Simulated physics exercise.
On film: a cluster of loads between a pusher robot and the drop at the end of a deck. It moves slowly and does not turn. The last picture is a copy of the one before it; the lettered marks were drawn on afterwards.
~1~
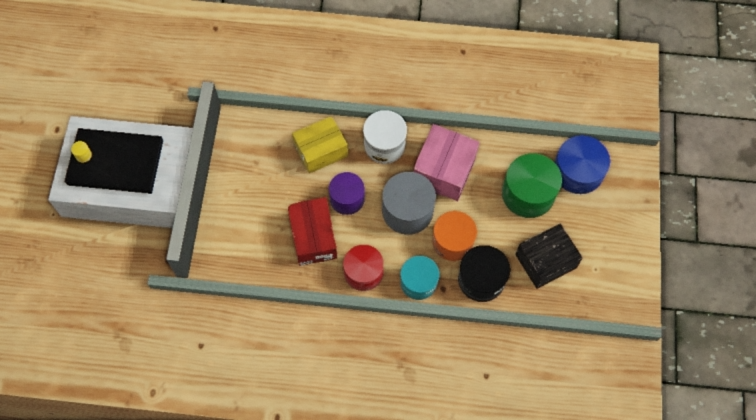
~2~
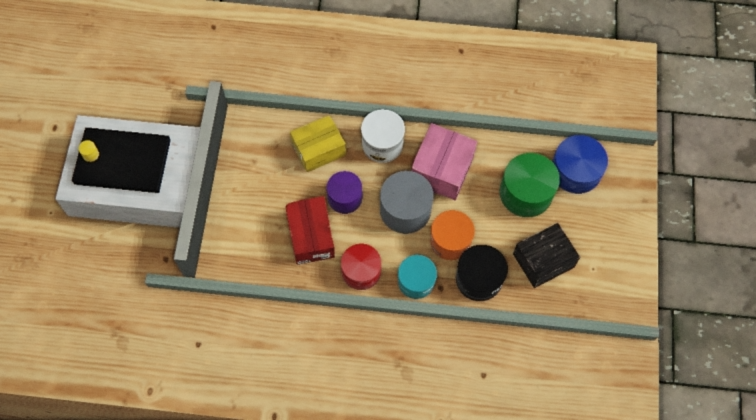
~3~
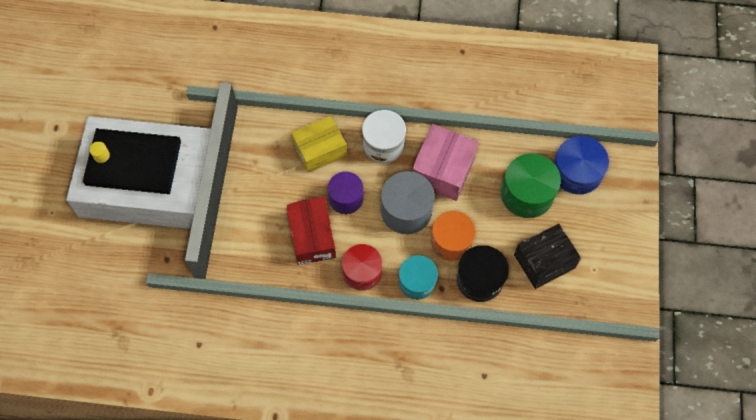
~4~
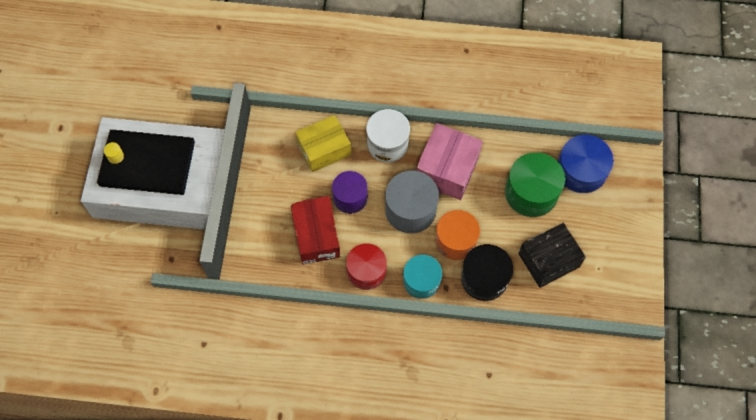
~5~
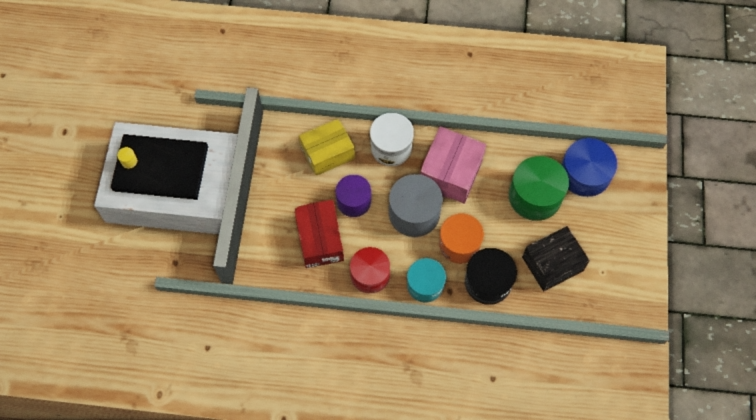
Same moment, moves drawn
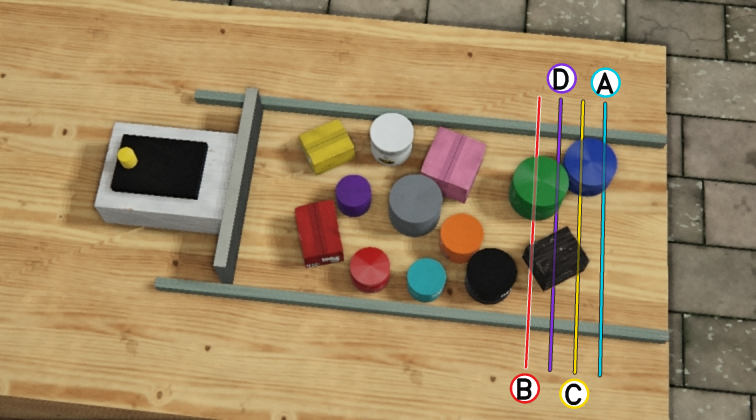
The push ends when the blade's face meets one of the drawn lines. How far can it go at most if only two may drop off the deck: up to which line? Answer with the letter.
As far as mark B.
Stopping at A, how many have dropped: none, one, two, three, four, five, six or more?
By then, six or more.
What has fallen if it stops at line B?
It is the black crate.
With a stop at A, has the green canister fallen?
Yes.
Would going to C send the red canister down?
By then, no.
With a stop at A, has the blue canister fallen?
Yes.
On the marked copy, A at (603, 231); B at (533, 224); C at (579, 229); D at (556, 227).
Taking B. A third of the way, robot (272, 177); turquoise pail (438, 284); red canister (400, 277).
Two thirds of the way, robot (379, 188); blue canister (615, 166); black crate (607, 239).
When it is over, robot (463, 196); black crate over the edge; black pail (667, 283); one fallen.
As for the rest, A drops seven; C drops five; D drops three.
